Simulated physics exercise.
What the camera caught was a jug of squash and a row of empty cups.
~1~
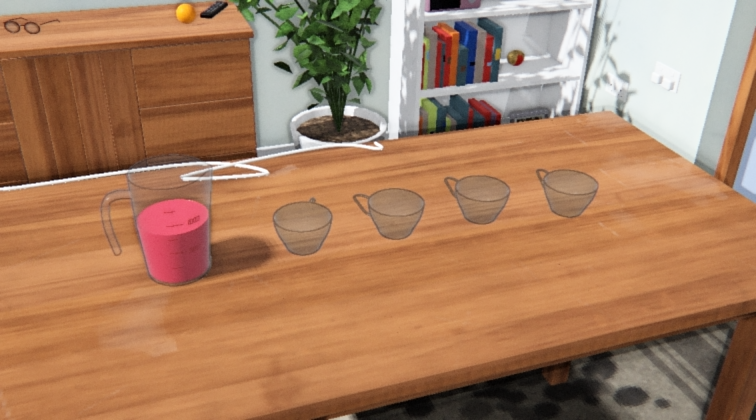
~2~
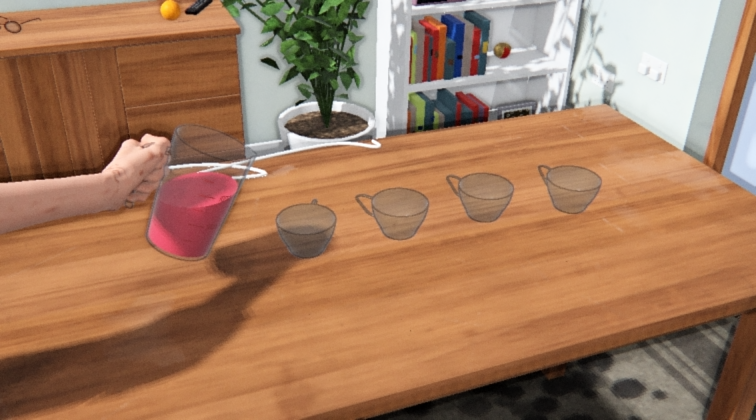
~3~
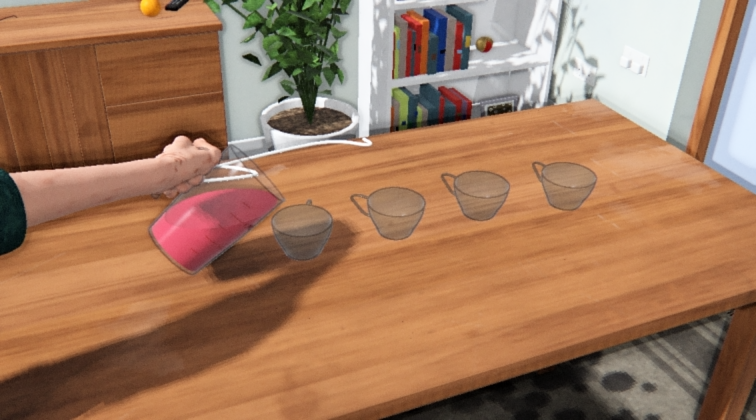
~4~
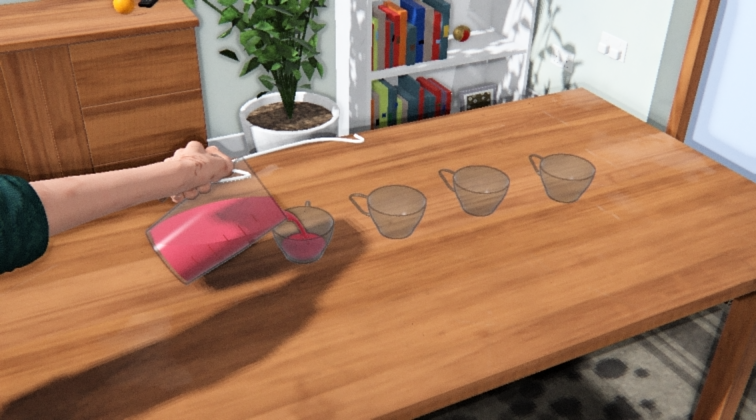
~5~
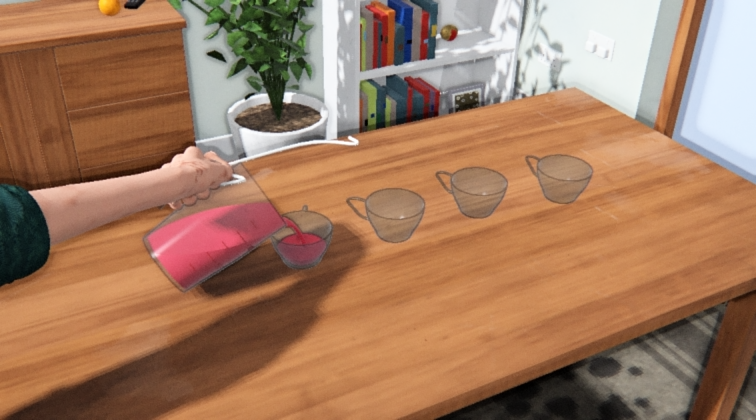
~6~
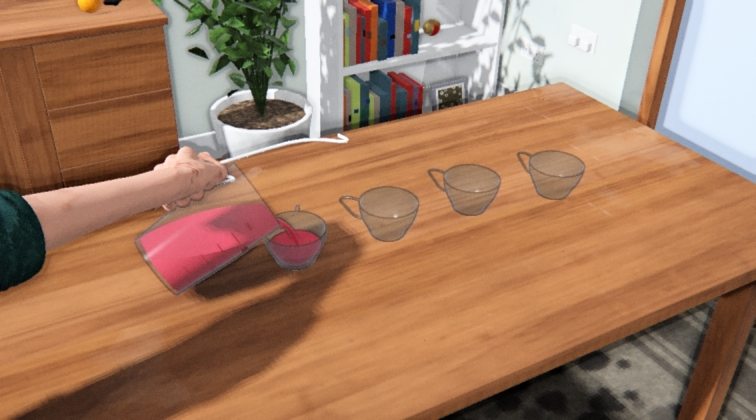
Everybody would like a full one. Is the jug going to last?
Looks like it's going to give out before the final one.
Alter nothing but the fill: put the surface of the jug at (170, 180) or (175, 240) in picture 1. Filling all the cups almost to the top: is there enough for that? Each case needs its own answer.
Going through them, the supply is adequate, then lacking.
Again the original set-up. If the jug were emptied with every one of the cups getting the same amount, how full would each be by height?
I'd say around 75 percent.
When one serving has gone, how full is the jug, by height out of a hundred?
Roughly 35 per cent of its height.
Shortly, the first is about two thirds full.
Then, the first is done and the jug has about two thirds of its load.
At the finish, the jug is empty with two filled and the next at all of a serving.
